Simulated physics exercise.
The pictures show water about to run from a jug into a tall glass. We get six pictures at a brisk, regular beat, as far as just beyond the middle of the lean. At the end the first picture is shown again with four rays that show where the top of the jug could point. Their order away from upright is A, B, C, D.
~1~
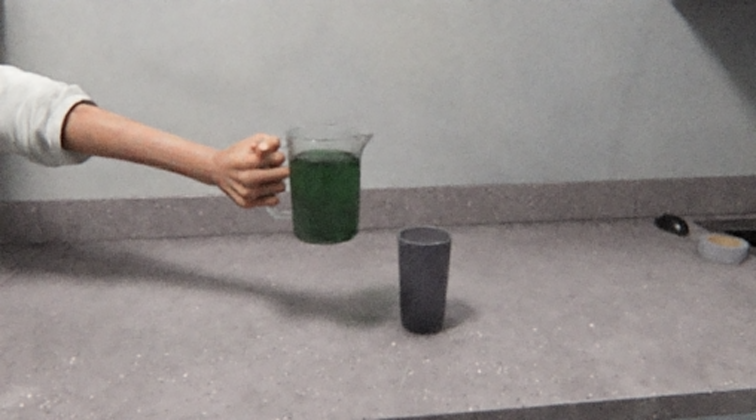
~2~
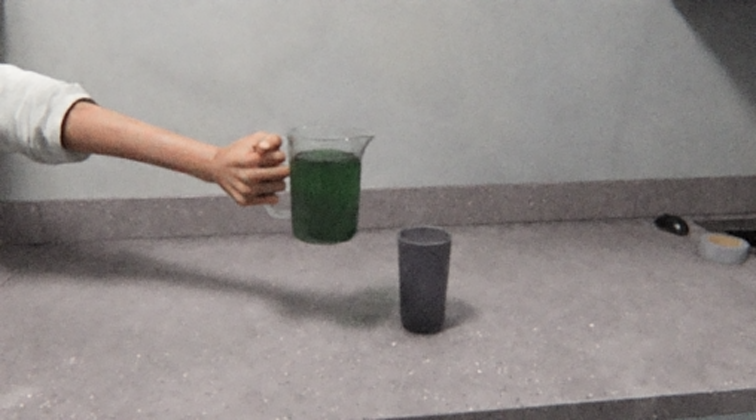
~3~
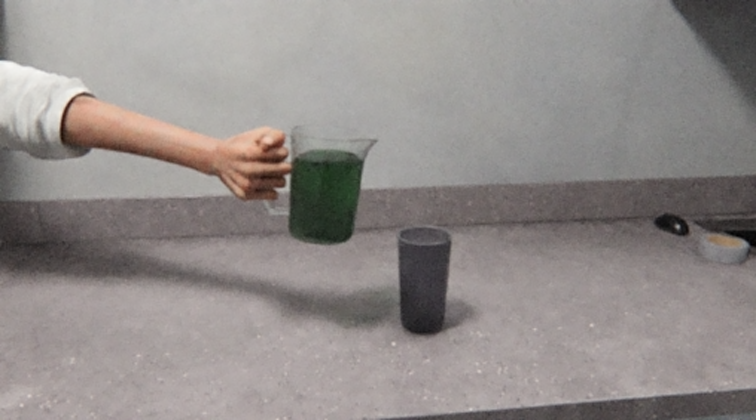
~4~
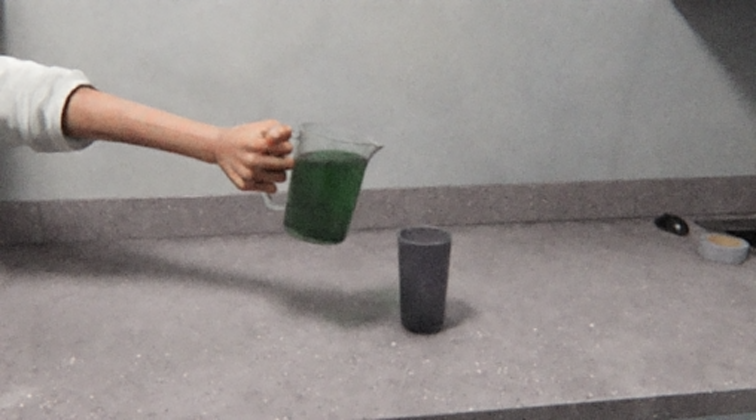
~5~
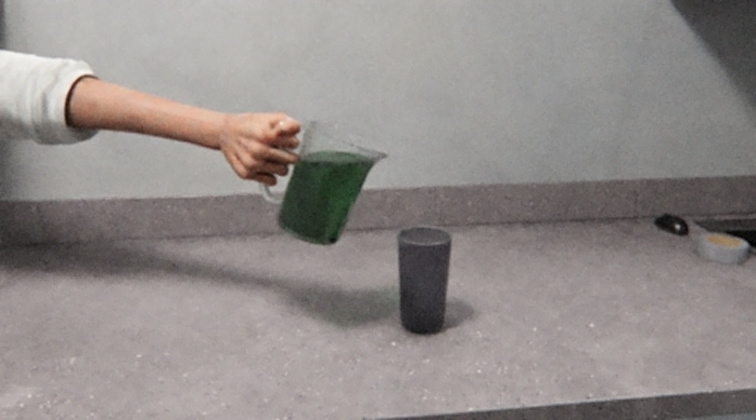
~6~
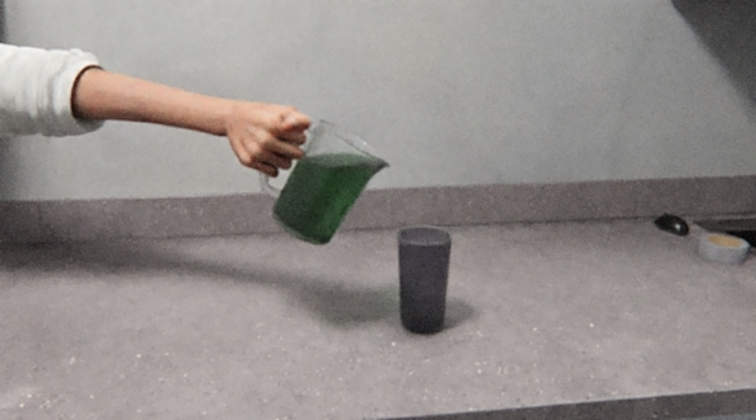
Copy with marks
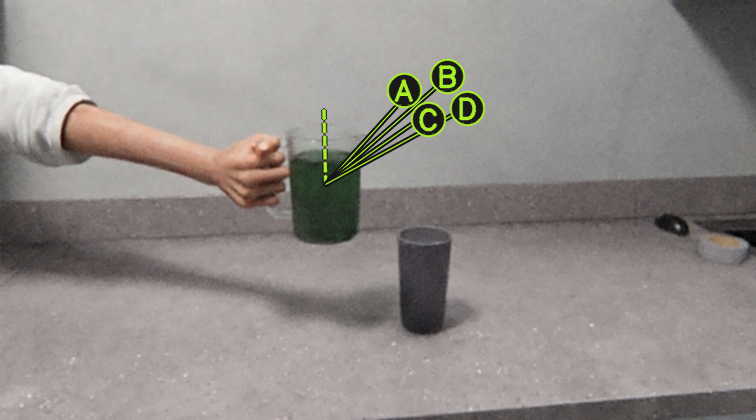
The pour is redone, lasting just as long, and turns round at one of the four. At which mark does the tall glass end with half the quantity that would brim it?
The best line is D.
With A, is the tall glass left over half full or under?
Under half.
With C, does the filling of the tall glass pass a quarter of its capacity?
Yes, it does.
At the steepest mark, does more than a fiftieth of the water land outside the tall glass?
No.
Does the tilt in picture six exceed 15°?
Yes.
On the marked copy, A at (396, 106); B at (434, 88); C at (411, 124); D at (451, 115).
For line A, the tall glass ends with about 13 % of what it can hold.
For line B, the tall glass ends with about 22 % of what it can hold.
For line C, the tall glass ends with about 34 % of what it can hold.
For line D, the tall glass ends with about 49 % of what it can hold.
